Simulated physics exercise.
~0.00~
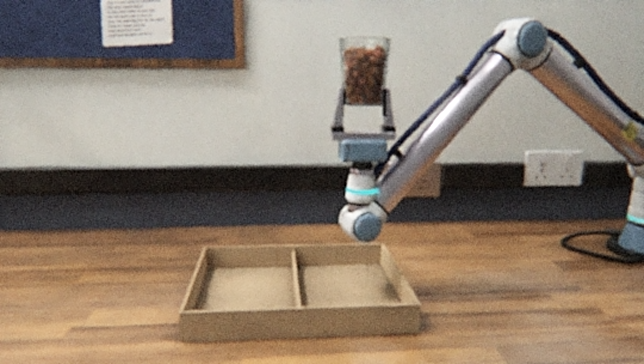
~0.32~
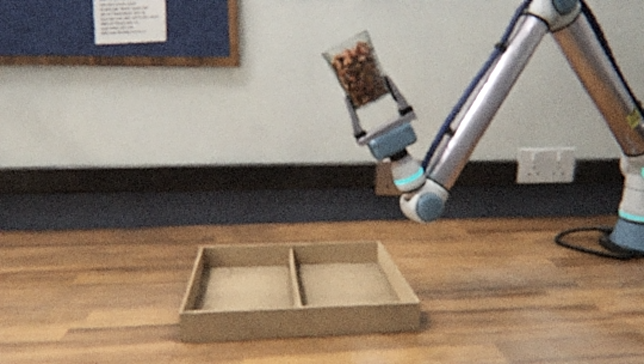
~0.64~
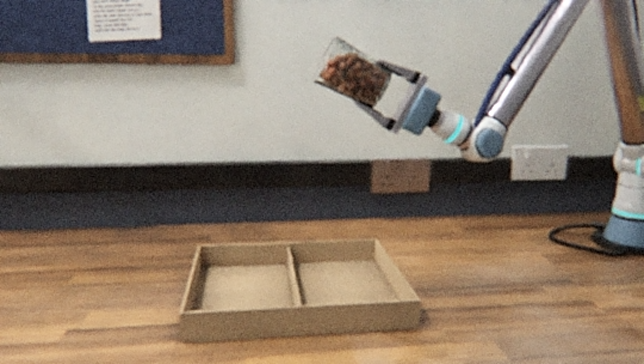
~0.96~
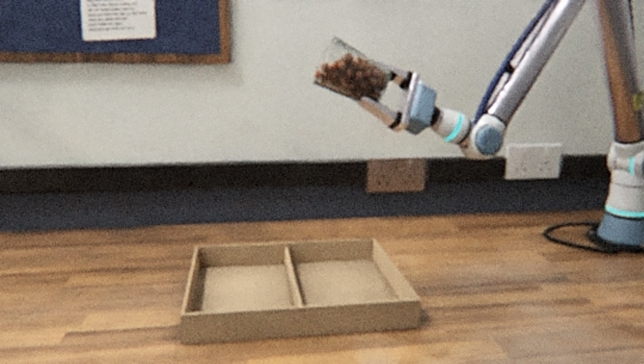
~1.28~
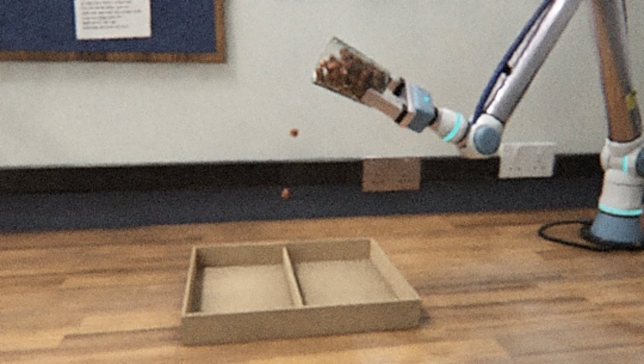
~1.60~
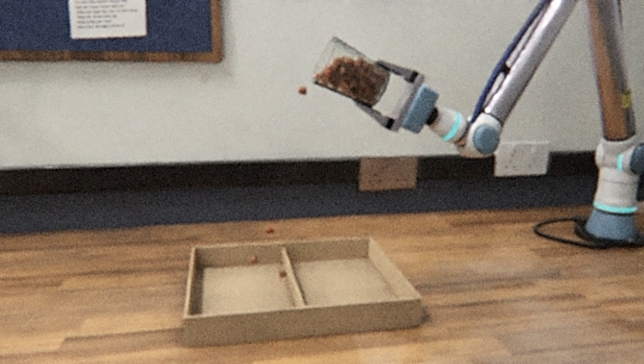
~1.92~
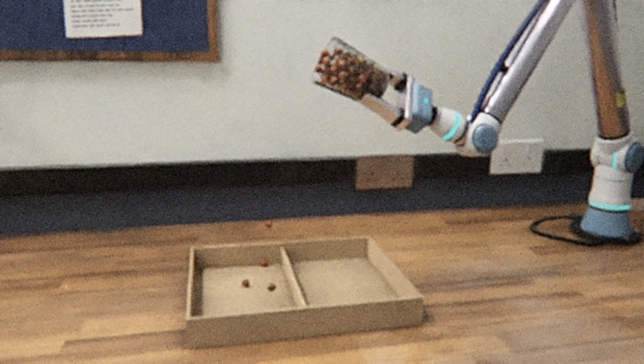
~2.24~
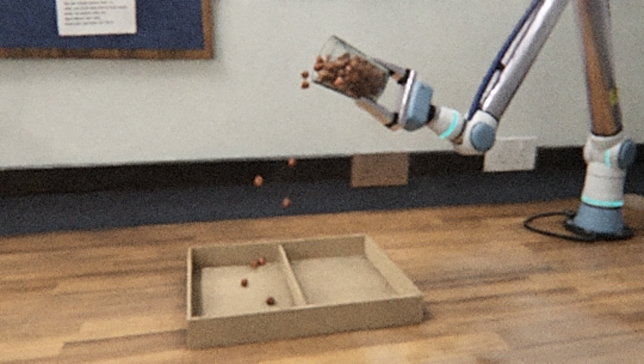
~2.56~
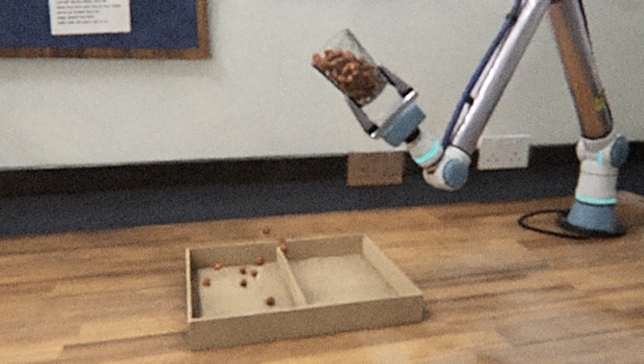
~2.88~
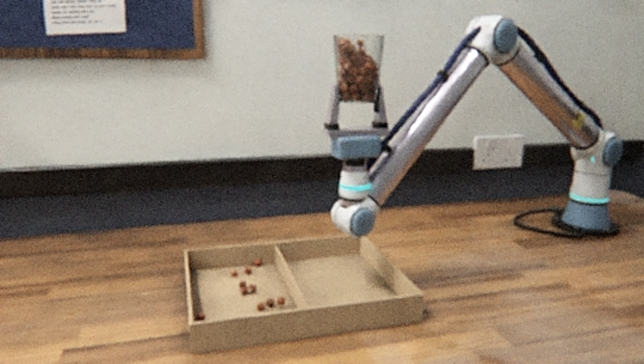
A robot arm tips a cup of hazelnuts, spilling a few into a divided tray, then rights it.
